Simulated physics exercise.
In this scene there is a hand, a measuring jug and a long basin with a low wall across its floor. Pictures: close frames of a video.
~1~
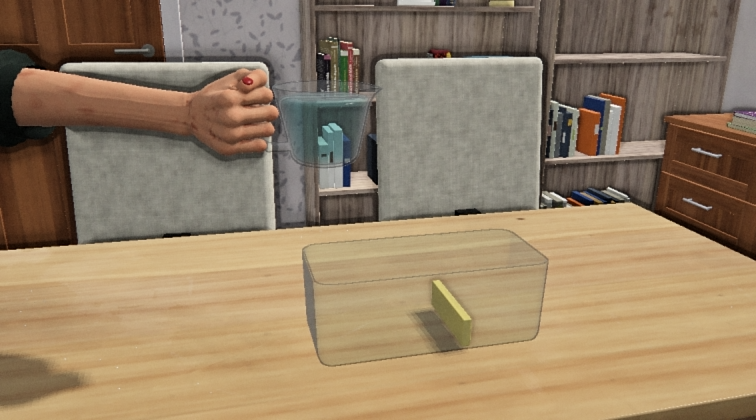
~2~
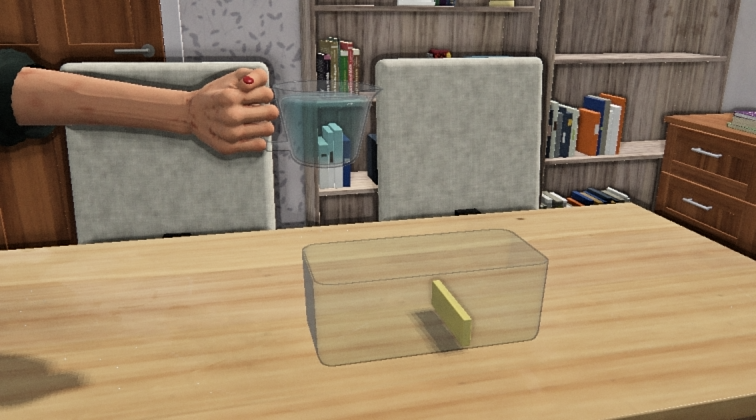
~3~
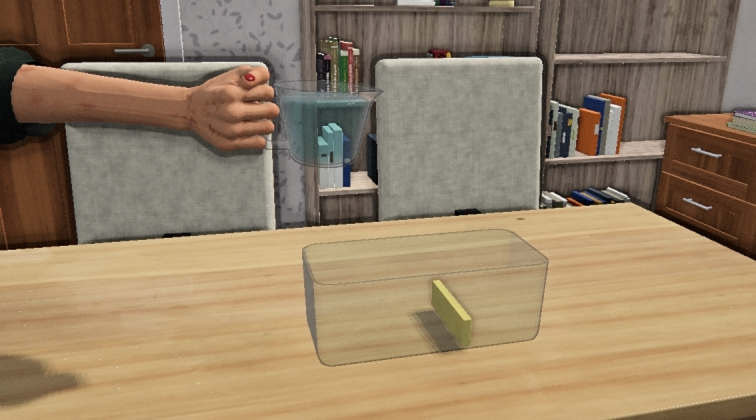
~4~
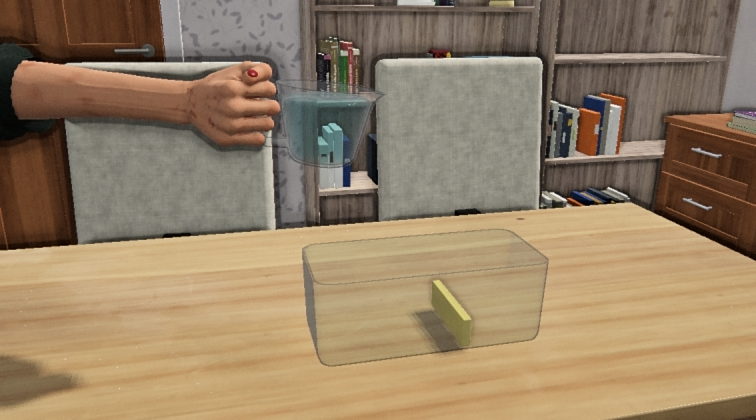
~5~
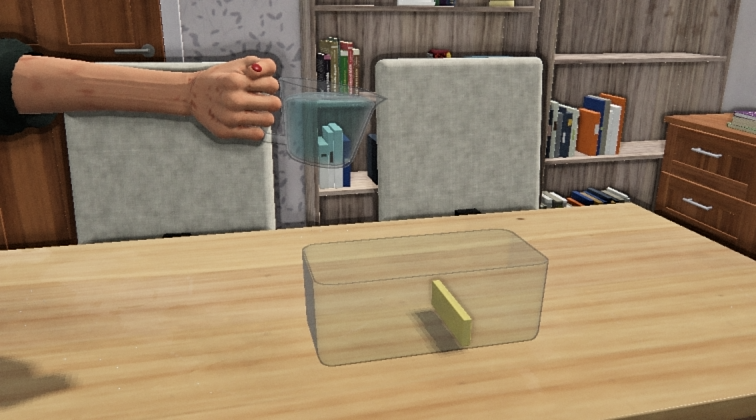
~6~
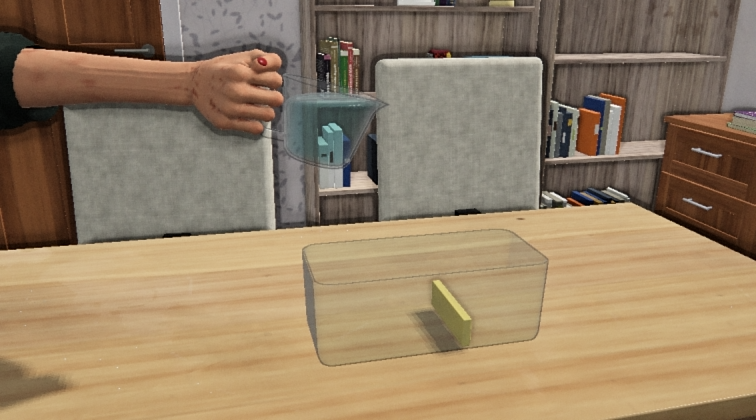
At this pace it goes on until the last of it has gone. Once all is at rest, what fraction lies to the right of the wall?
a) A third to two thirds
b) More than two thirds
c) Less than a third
Option c: Less than a third.
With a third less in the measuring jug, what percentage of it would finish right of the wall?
About 5 parts in a hundred, give or take.
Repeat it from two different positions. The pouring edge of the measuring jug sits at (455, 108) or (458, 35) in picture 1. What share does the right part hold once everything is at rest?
Roughly 85 per cent, then roughly 55 per cent.
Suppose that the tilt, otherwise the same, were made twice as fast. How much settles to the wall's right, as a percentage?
Near 5 %.
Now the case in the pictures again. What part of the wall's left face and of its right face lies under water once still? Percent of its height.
On the left it is 50 per cent, on the right 10.
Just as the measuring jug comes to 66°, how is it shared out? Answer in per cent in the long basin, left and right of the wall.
The left part gets 10 percent; the right part gets 0 percent.
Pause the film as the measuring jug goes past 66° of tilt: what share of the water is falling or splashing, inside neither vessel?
Roughly 30 percent.
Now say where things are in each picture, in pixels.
In the first frame, tilt 0°; pouring edge (383, 87); surface from (278, 98) to (368, 96); the long basin's rim runs from (308, 266) to (529, 246); the wall's top is at (451, 300).
In the second frame, tilt 1°; pouring edge (383, 87); surface from (278, 98) to (368, 97).
In the third frame, tilt 3°; pouring edge (384, 89); surface from (279, 98) to (368, 97).
In the fourth frame, tilt 6°; pouring edge (386, 93); surface from (281, 98) to (370, 98).
In the fifth frame, tilt 10°; pouring edge (387, 97); surface from (284, 99) to (374, 100).
In the sixth frame, tilt 15°; pouring edge (389, 103); surface from (286, 100) to (379, 100).
A moment on, the measuring jug is tipped part way and 60 per cent is still to pour, 11 is left of the wall and 0 right of it.
Next, the measuring jug is tipped on its side and 11 per cent is still to pour, 67 is left of the wall and 3 right of it.
Then the measuring jug is tipped on its side and 0 per cent is still to pour, 89 is left of the wall and 5 right of it.
Later the measuring jug is tipped on its side and 0 per cent is still to pour, 90 is left of the wall and 6 right of it.
In the end 90 per cent lies left of the wall, 6 right of it and 4 outside.
